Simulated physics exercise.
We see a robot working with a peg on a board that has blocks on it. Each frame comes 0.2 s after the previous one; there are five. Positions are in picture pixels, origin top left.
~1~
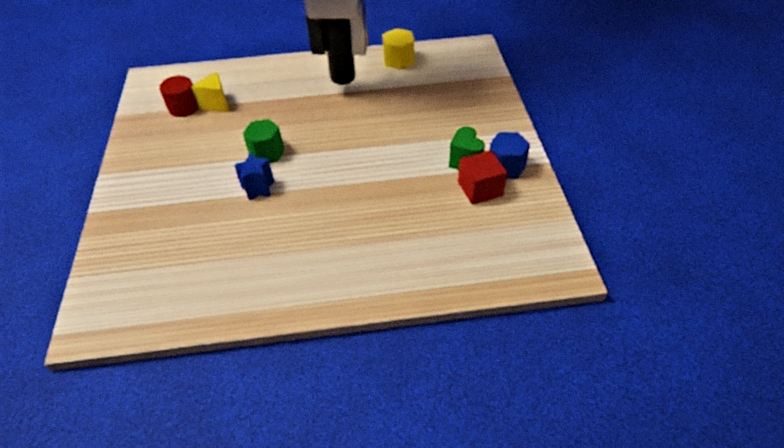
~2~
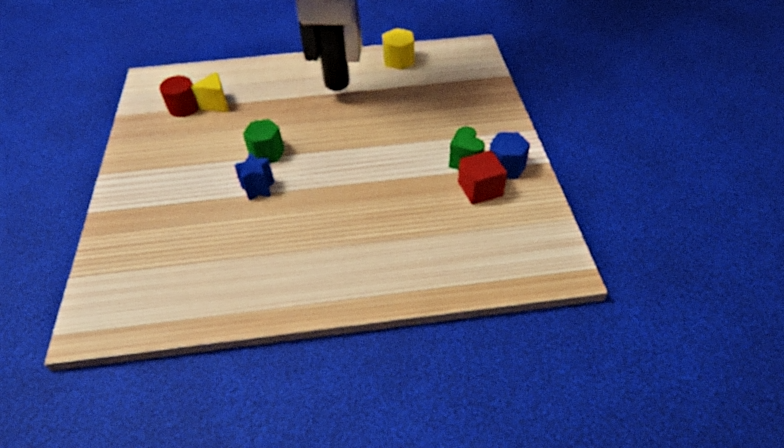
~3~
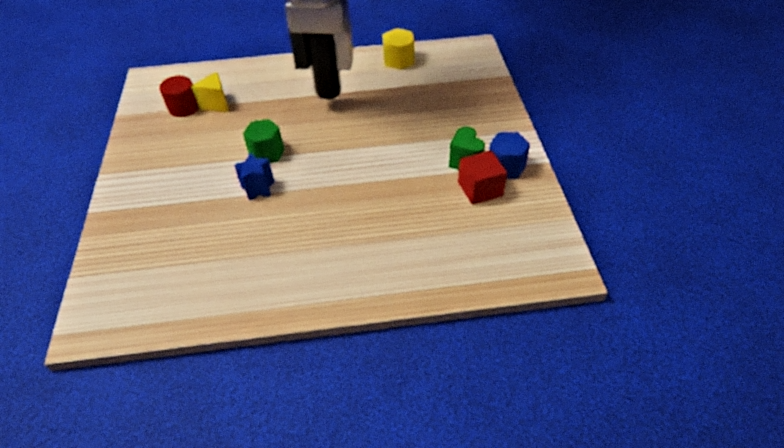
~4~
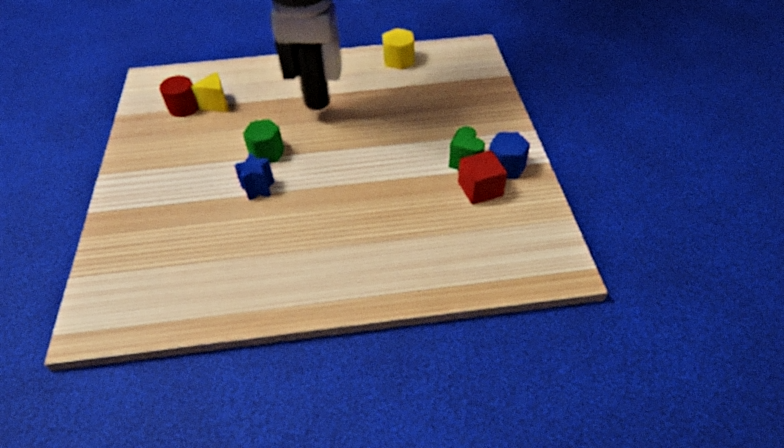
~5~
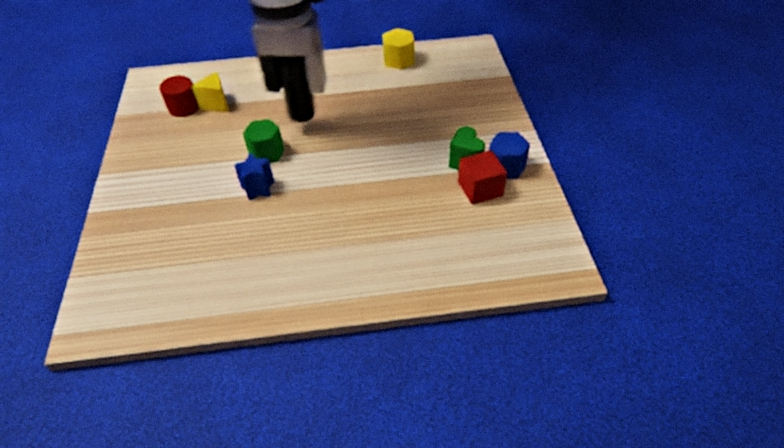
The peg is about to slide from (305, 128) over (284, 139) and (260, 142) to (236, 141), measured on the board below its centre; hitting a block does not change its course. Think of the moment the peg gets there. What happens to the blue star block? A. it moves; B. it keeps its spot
I'll go with B - it keeps its spot.
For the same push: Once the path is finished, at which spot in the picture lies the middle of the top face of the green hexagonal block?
My prediction: (240, 139).
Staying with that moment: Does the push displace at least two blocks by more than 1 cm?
No, that is not how it ends up.
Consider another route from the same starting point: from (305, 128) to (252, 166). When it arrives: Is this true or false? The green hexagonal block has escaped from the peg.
It is false.
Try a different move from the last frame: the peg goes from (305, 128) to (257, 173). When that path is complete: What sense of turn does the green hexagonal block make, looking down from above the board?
Short answer: Clockwise.
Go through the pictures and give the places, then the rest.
Tip of the peg at (343, 78), middles of tops, blue star block at (251, 165), green hexagonal block at (261, 129), in the first picture.
Peg at (337, 84), nothing pushed, in the second picture.
Peg at (329, 93), nothing pushed, in the third picture.
Peg at (317, 103), nothing pushed, in the fourth picture.
Peg at (302, 115), blue star block at (251, 165), green hexagonal block at (261, 129), in the fifth picture.
On the path given first. Halfway along, peg at (269, 128); green hexagonal block at (248, 136), turned 20° anticlockwise.
At the end, peg at (232, 128); blue star block unmoved; green hexagonal block at (240, 139), turned 45° anticlockwise.
